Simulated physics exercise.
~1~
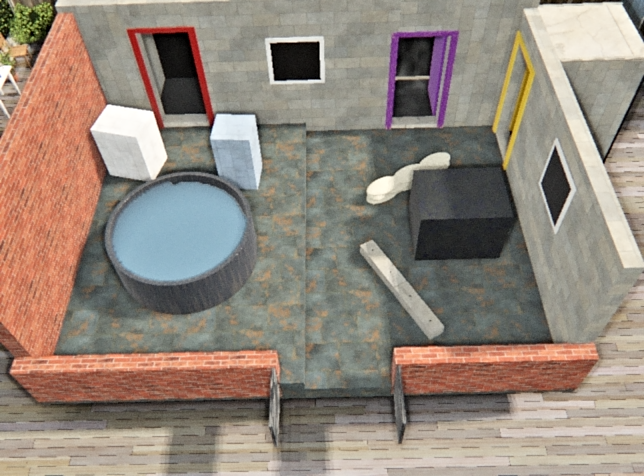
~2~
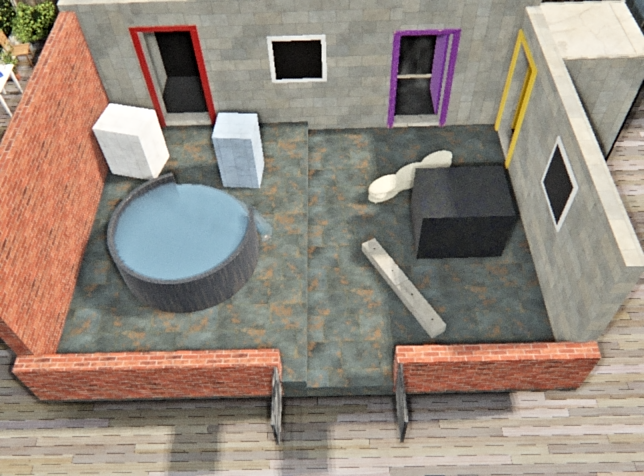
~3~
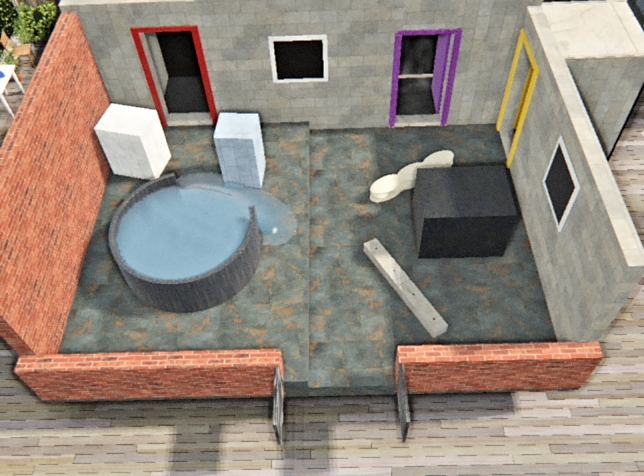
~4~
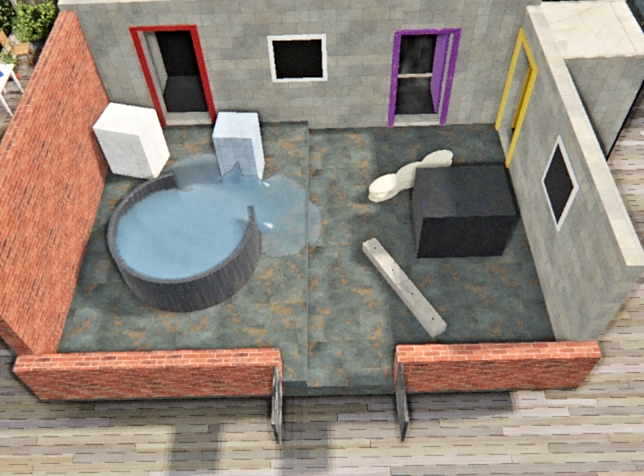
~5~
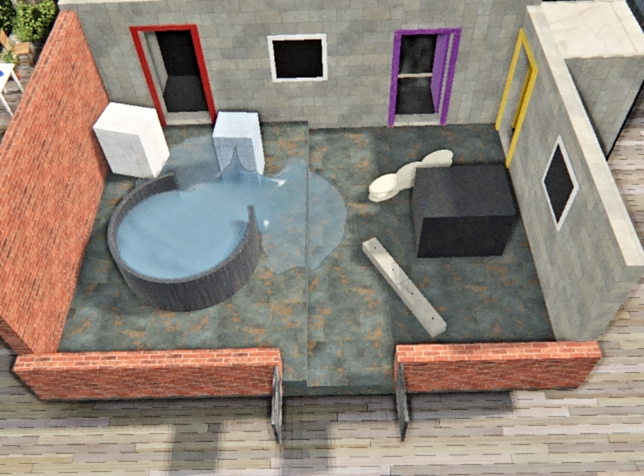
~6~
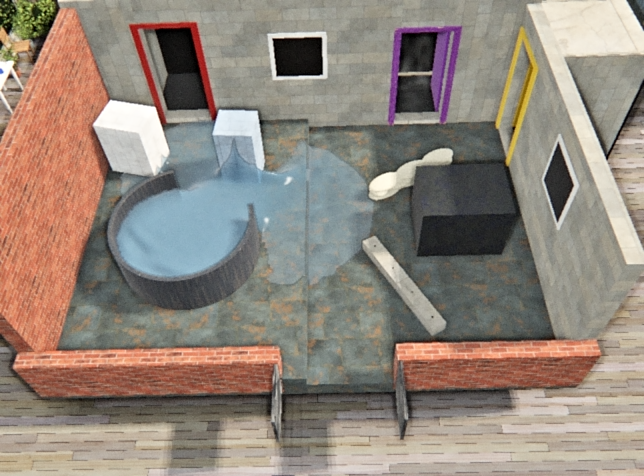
A round pool bursts open on its far side and water spreads across the yard.
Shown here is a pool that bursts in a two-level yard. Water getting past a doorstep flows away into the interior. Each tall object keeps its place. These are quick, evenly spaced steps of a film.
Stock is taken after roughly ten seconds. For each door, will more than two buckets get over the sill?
The yellow door: Yes, more than two; the red door: Yes, more than two; the purple door: Yes, more than two.
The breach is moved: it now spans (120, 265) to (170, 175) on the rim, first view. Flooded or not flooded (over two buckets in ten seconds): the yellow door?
From what I can tell, yellow door overshoots.
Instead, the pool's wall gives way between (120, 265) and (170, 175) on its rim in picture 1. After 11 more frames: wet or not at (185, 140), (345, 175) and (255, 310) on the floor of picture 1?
Point by point: Soaked; unwetted; soaked.
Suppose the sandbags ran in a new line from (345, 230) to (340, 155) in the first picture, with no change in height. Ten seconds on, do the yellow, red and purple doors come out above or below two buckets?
Door check - yellow: Above; red: Above; purple: Below.
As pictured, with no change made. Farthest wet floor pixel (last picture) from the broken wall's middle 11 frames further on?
Somewhere around (498, 126).
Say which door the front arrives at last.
From what the pictures show, it's the yellow one.
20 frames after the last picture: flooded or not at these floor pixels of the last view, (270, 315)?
By then I'd expect it to be not yet wet.
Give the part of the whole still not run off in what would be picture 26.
About 86 per cent.
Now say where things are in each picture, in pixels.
In the first picture, the round pool at (180, 228) is whole and still.
In the second picture, the front is at (266, 237), out from the gap on the round pool's far side.
In the third picture, water pours out on the round pool's far side and has run to a hidden place.
In the fourth picture, water pours out on the round pool's far side and has run to (314, 237).
In the fifth picture, water pours out on the round pool's far side and has run to (195, 140).
In the sixth picture, the front is at (367, 194), out from the gap on the round pool's far side.
A moment on, water covers 35 % of the floor; the yellow door not reached, the red door over two buckets in, the purple door wet at the sill, nothing in.
Next, water covers 45 % of the floor; the yellow door under two buckets in, the red door far over two buckets in, the purple door under two buckets in.
Then, water covers 70 % of the floor; the yellow door far over two buckets in, the red door far over two buckets in, the purple door over two buckets in.
Later, water covers 80 % of the floor; the yellow door far over two buckets in, the red door far over two buckets in, the purple door over two buckets in.
In the end, water covers 90 % of the floor; the yellow door far over two buckets in, the red door far over two buckets in, the purple door over two buckets in.
